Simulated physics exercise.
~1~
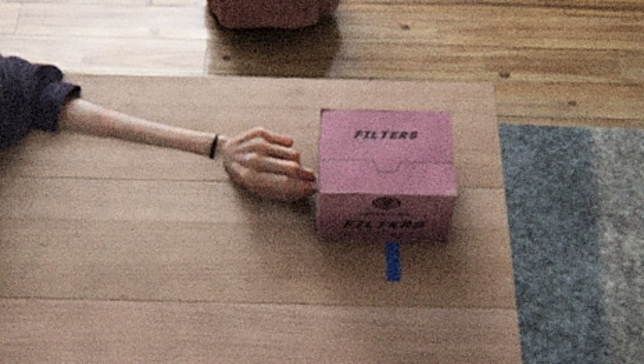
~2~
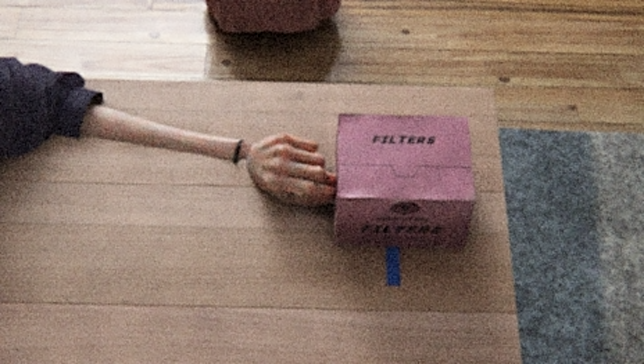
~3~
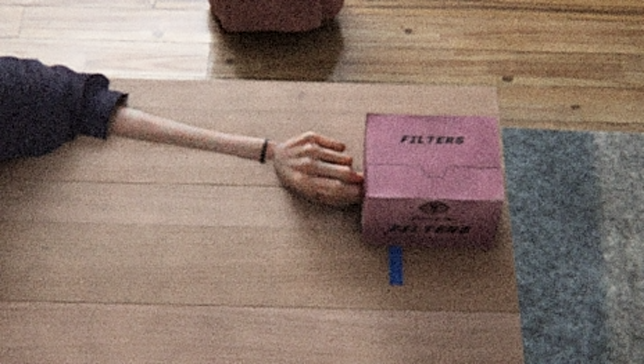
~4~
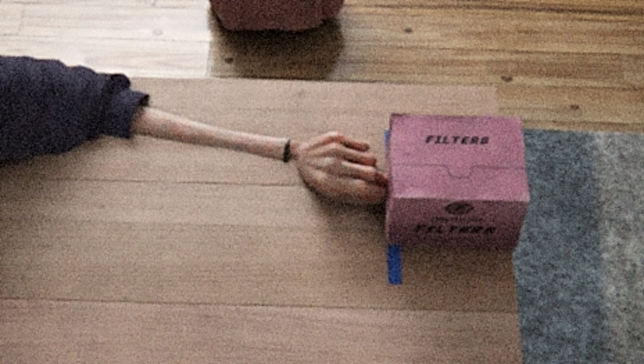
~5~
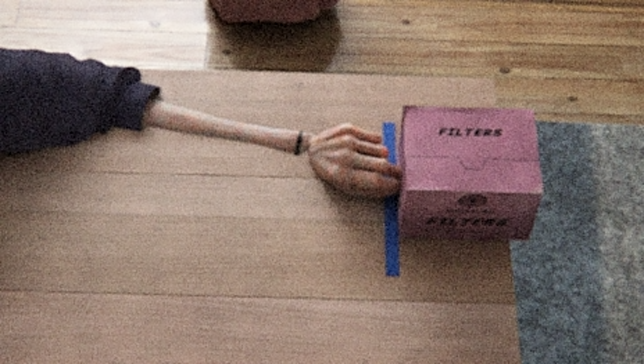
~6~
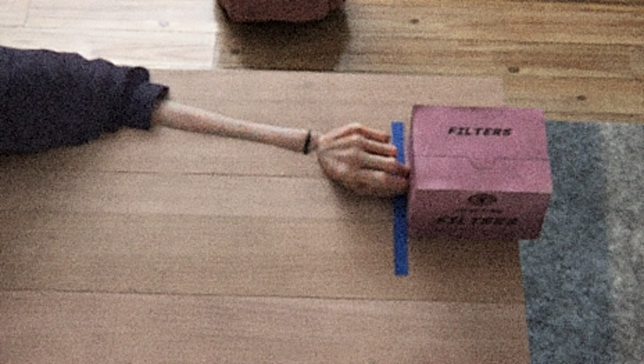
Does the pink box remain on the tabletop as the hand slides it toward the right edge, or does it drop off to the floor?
The pink box remains on the tabletop, resting at the right edge just beyond the blue tape.
The clip shows a hand in a dark sleeve pushing a pink box labelled FILTERS rightward across a wooden table, gradually uncovering a strip of blue tape. By the end, the box sits past the tape at the table's right edge, with the fingers still beside it.
